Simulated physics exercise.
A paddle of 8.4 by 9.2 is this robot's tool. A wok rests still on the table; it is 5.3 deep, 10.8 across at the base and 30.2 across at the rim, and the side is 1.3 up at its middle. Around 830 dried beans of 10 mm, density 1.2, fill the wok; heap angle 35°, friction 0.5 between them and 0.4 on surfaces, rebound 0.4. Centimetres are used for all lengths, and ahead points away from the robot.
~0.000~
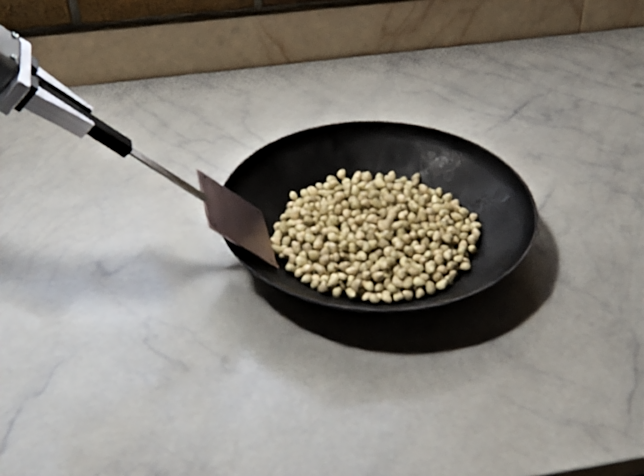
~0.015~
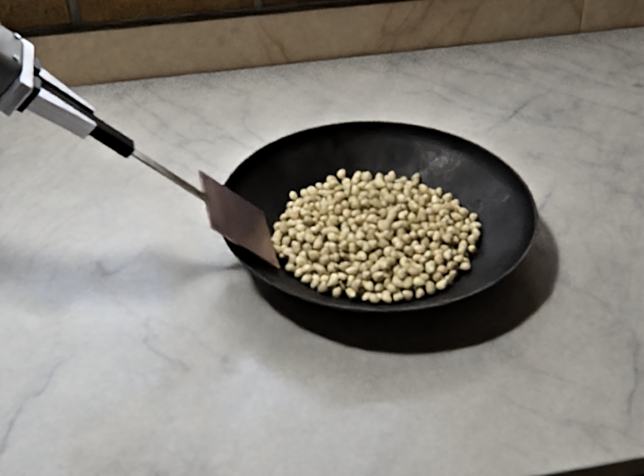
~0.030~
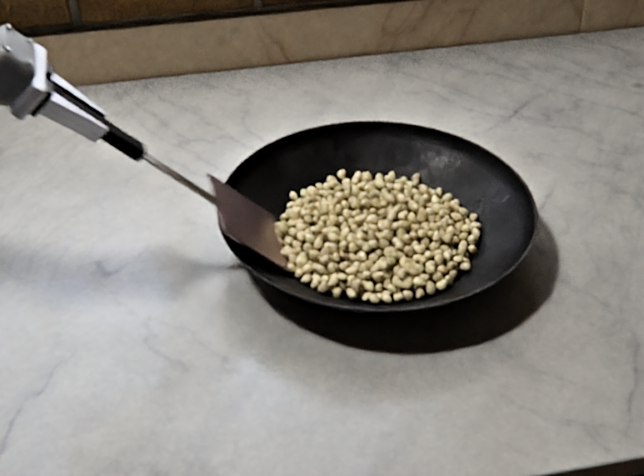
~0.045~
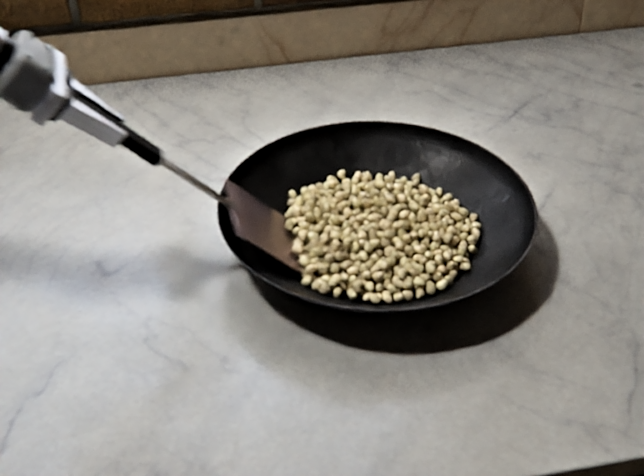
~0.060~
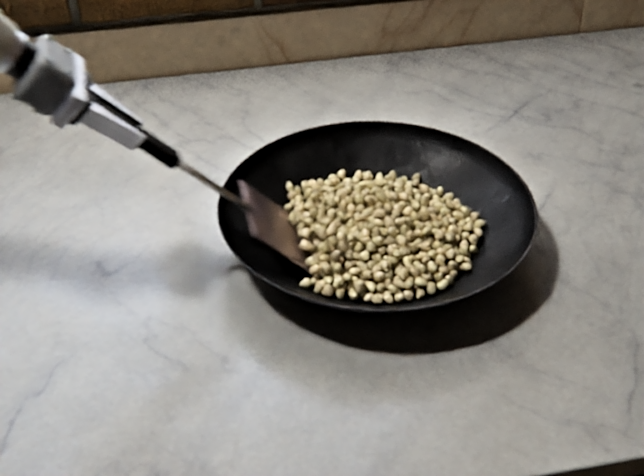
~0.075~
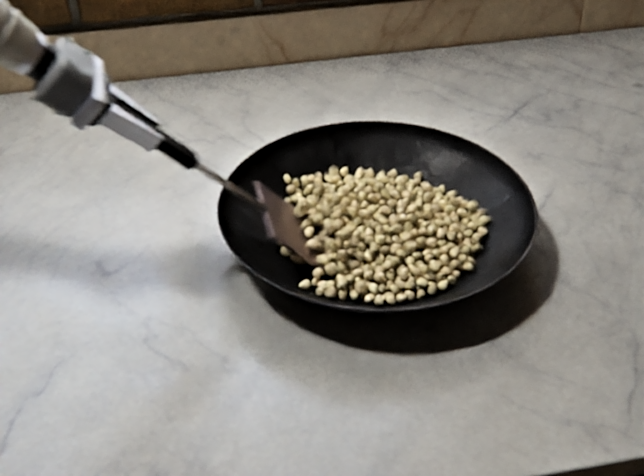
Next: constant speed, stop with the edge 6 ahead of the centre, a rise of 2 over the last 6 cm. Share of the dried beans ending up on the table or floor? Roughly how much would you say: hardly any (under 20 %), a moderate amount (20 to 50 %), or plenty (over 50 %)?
I'd say hardly any.
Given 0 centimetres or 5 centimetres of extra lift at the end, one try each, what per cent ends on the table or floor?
Estimates, in order: 10 % then 10 %.
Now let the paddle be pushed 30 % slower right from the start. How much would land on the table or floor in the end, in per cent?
Estimated share: Some 0 %.
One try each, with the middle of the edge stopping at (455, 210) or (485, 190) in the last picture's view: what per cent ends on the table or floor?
Close to 25 and close to 45 per cent, respectively.
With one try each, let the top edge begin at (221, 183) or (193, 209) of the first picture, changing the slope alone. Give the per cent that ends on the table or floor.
I'd say near 10 per cent for the first and near 5 per cent for the second.
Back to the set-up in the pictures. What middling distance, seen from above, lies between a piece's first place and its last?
Distance: Around 6 cm.
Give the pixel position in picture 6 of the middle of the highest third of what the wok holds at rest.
Look near (477, 199).
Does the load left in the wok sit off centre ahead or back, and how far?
Roughly 6.0 centimetres ahead.
After 0.11 s, sloping 45°, highest piece 8 above the table; 834 in the wok.
After 0.15 s, sloping 45°, highest piece 9 above the table; 834 in the wok.
After 0.37 s, sloping 45°, highest piece 7 above the table; 781 in the wok, 38 on the table or floor, 15 on the blade or in flight.
After 1.42 s, sloping 45°, highest piece 6 above the table; 779 in the wok, 55 on the table or floor.
At rest, 779 in the wok, 55 on the table or floor. That is 7 % on the table or floor.
